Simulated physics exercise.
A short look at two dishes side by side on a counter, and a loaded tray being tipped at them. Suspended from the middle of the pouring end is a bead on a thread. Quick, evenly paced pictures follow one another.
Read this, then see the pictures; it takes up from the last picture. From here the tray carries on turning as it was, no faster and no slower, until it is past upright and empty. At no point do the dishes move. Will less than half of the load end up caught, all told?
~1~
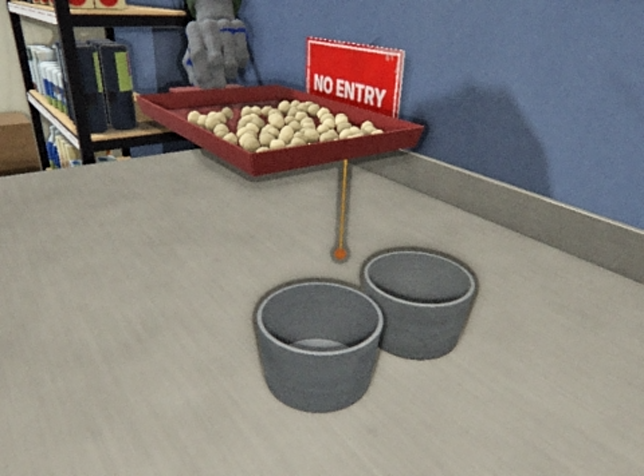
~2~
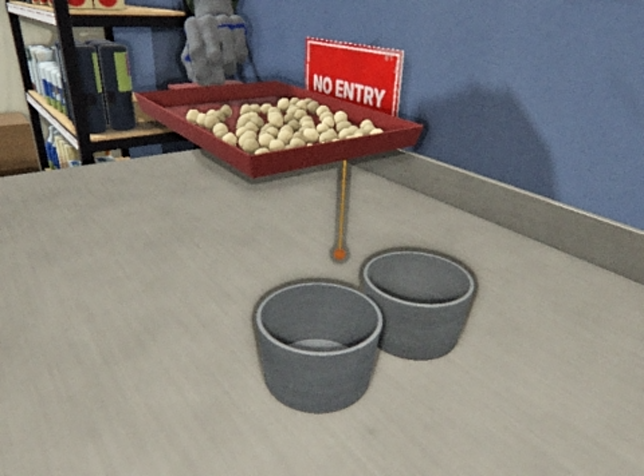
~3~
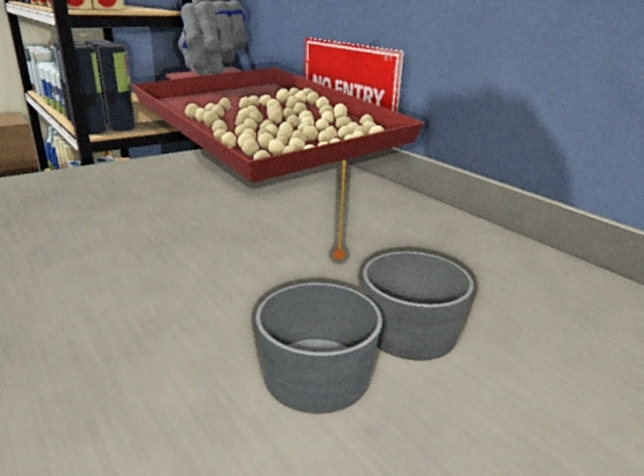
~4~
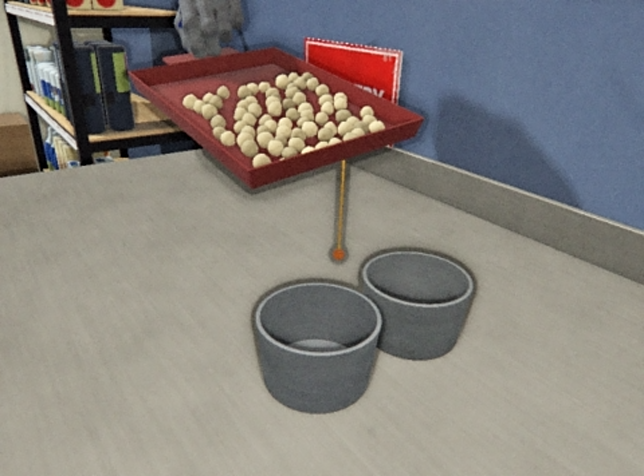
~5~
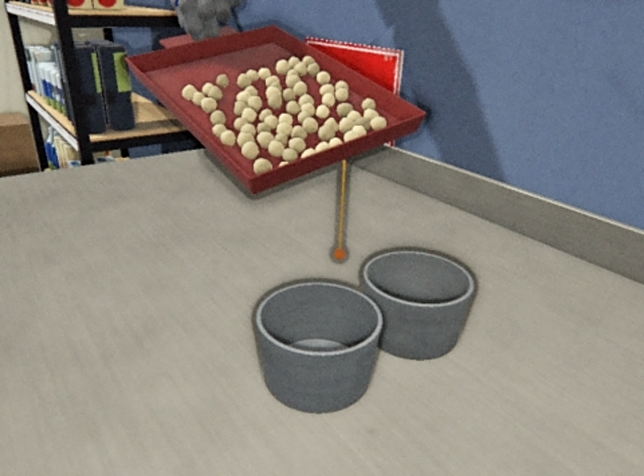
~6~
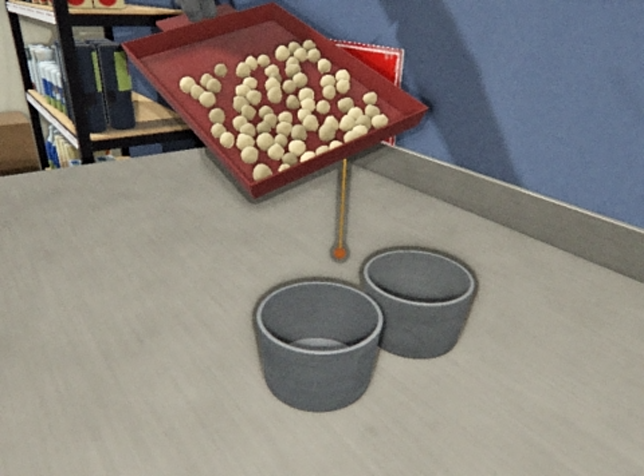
The dishes collect the minority.
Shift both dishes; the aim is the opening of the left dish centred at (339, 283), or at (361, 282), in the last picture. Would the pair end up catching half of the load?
For the earlier try a smaller portion is kept, for the later one a smaller portion.
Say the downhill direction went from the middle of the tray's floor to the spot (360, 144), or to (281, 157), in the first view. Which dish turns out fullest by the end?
Result of try 1 is the right side, of try 2 the left side.
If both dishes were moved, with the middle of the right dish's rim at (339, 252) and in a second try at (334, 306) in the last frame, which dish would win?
Well, first the dish at left, then the dish at right.
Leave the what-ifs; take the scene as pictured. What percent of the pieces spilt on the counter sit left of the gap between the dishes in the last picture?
That's about 100 per cent of the spill.
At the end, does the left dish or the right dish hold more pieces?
It turns out to be the left-positioned one.
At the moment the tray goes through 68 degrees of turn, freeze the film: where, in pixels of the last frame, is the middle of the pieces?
The middle of the load sits near (275, 129).
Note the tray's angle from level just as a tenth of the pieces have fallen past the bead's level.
I'd say it is tilted about 100°.
Shortly afterwards, tray tipped steeply; the whole lot on the tray.
Next, tray tipped past a quarter turn; near a third on the tray; a little in the left dish; near a quarter outside both; near a third in the air.
Some moments later, tray tipped past a quarter turn; near a third in the left dish; near two thirds outside both.
In the end, tray tipped past a quarter turn; near a third in the left dish; none at all in the right dish; near two thirds outside both.
